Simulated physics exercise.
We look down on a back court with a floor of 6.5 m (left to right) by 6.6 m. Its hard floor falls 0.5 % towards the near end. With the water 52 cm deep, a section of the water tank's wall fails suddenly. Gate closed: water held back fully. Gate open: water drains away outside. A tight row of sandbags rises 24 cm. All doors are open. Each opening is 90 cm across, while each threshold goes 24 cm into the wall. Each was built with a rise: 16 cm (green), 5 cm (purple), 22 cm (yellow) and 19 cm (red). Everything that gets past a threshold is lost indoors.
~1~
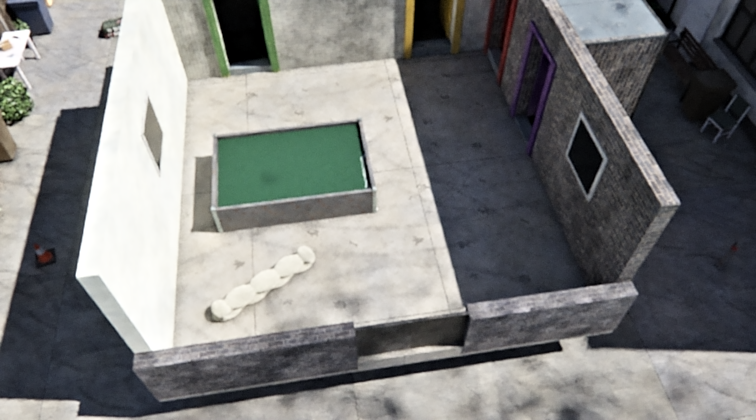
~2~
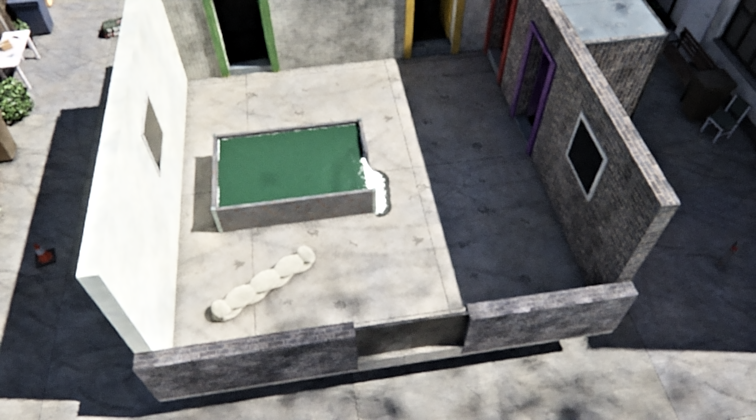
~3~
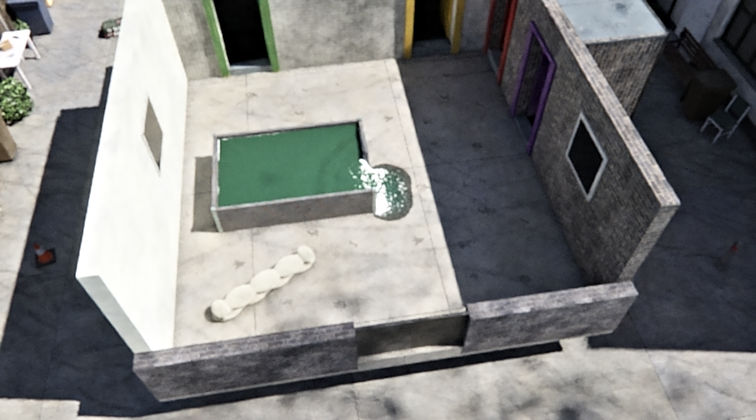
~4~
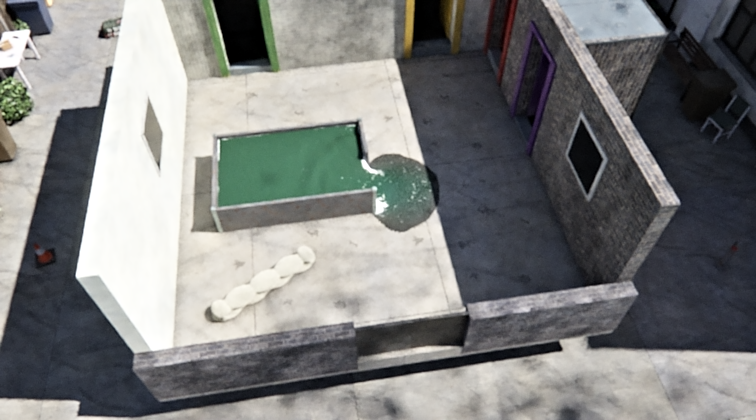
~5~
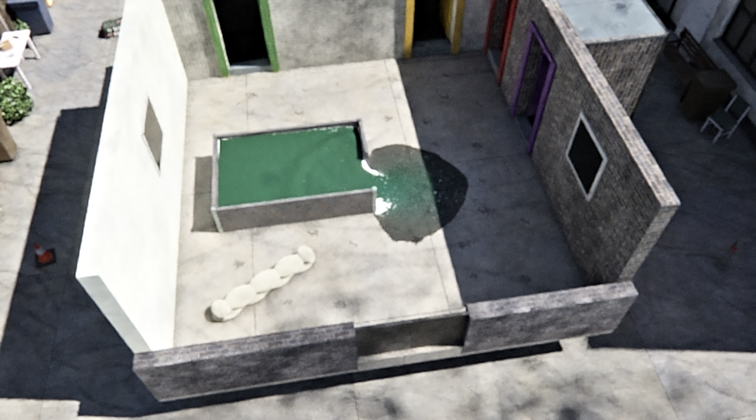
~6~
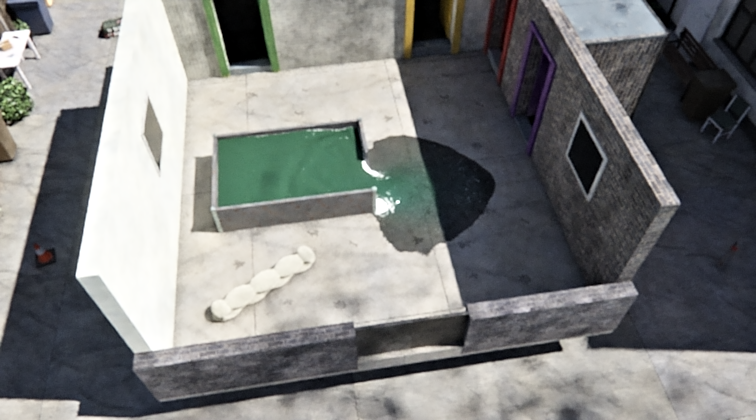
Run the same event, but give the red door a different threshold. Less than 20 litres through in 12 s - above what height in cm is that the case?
Above about 5.5 cm.
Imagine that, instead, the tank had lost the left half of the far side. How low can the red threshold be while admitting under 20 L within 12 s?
In that case you'd want it roughly 11.5 cm high.
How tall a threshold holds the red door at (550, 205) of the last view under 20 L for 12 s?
Roughly 15 cm, give or take.
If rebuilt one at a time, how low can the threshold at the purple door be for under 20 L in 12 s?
At the purple door you'd want roughly 12.0 cm.
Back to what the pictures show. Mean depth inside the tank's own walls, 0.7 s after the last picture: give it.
Average depth: Approx. 41 cm.
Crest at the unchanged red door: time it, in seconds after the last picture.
It peaks at about 7.5 s.
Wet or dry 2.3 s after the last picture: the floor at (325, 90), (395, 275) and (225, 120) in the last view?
Listed order - unwetted, unwetted, unwetted.
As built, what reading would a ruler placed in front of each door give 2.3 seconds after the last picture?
Depths in cm - green: 0, purple: 15, yellow: 0, red: 3.
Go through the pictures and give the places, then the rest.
The first picture shows still water, 52 cm deep, in the water tank at (292, 165); the red door at (500, 28) is dry.
In the second picture, the front is at (385, 182), 0.3 m from the gap at (369, 187); 0.2 m2 of floor is wet, 52 cm left at the back.
In the third picture, water pours out at (369, 187) and has run 0.7 m, to (408, 192); about 8 cm deep outside, 52 cm at the back.
In the fourth picture, water pours out at (369, 187) and has run 1.2 m, to (435, 191); about 6 cm deep outside, 52 cm at the back.
In the fifth picture, the front is at (463, 185), 1.7 m from the gap at (369, 187); 2.4 m2 of floor is wet, 52 cm left at the back.
In the sixth picture, the gap is at (369, 187), the front 2.2 m out at (489, 184); the back of the water tank holds 52 cm; 2.8 m in a straight line remain to the red door at (500, 28).
Then, 0.7 s after the last picture water covers 20 % of the floor, deepest (32 cm) near (374, 194); it has not reached the red door.
Then, 2.3 s after the last picture water covers 35 % of the floor, deepest (26 cm) near (589, 291); 3 cm at the red door, 0 litres in over its 19 cm threshold.
Then, 11.3 s after the last picture water covers 95 % of the floor, deepest (10 cm) near (172, 375); 6 cm at the red door, 0 litres in over its 19 cm threshold.
At the red door as built, the water peaked near 8 cm, 7.5 s after the last picture.
Run again over the same 12 s with other heights there, 31 litres in over 4.5 cm, 11 litres over 6.5 cm. The limit of 20 litres is kept from about 5.5 cm up.
